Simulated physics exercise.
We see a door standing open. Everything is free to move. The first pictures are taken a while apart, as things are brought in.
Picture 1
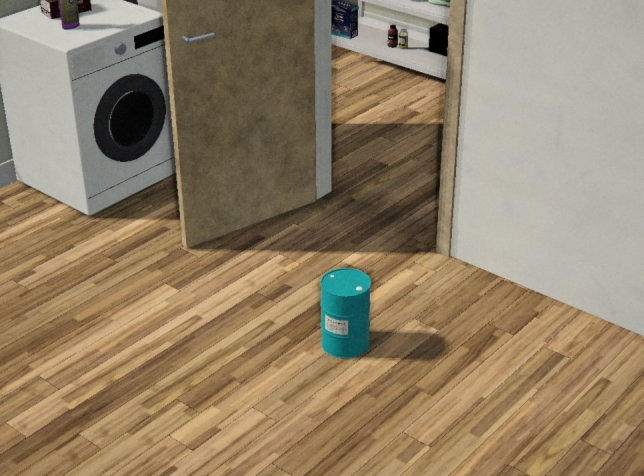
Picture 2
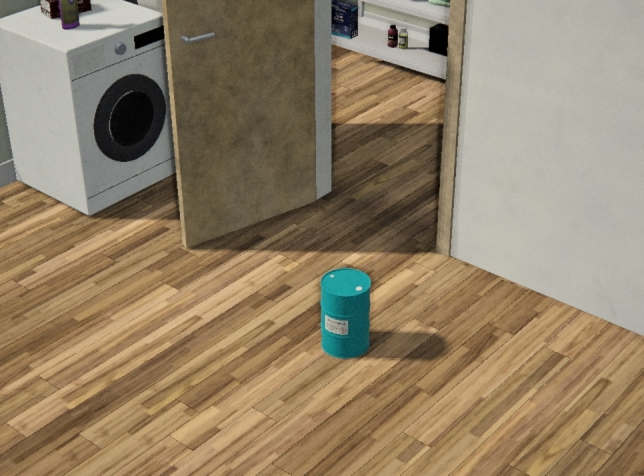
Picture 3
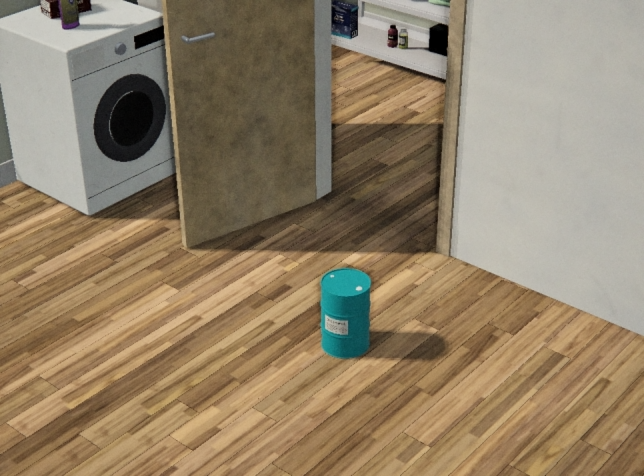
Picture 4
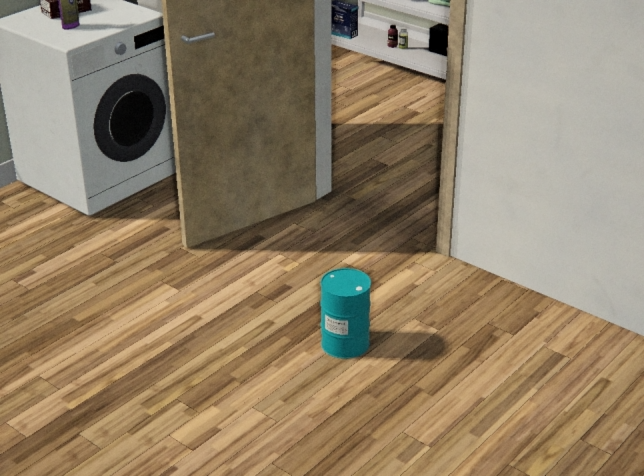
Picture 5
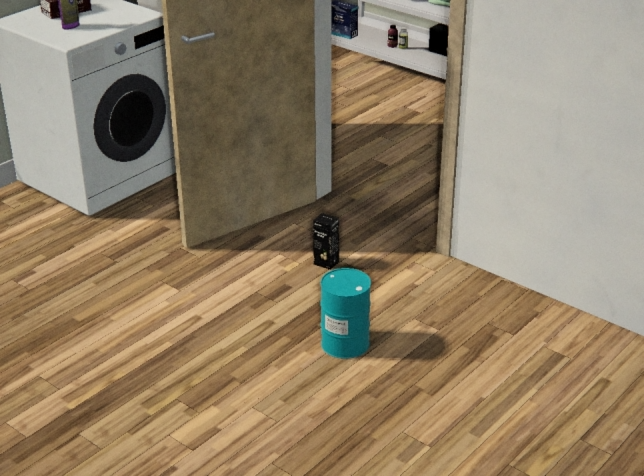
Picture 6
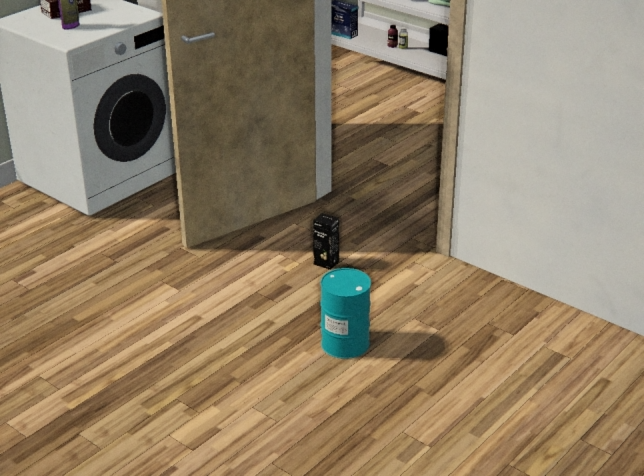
The footage shows a turquoise canister on a wooden floor before a wide-open door, with a white washing machine at left. A black carton then appears behind the canister, near the doorway, while everything else stays still.
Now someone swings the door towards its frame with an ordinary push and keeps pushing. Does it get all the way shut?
Outcome: The door shuts.
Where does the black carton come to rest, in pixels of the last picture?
Near (455, 210).
Then, 0.70 s after the last picture, door at 65°.
Then, 1.10 s after the last picture, door at 30°; black carton slid well along near (373, 237).
Then, 1.30 s after the last picture, door at 12°; black carton slid well along near (408, 227).
Then, 1.60 s after the last picture, door at 0°; black carton tipped 18° from how it was near (442, 208).
At rest, door at 0°; tipped over on the floor, black carton; turquoise canister in place. Seen from the same camera at the end, black carton near (455, 210).
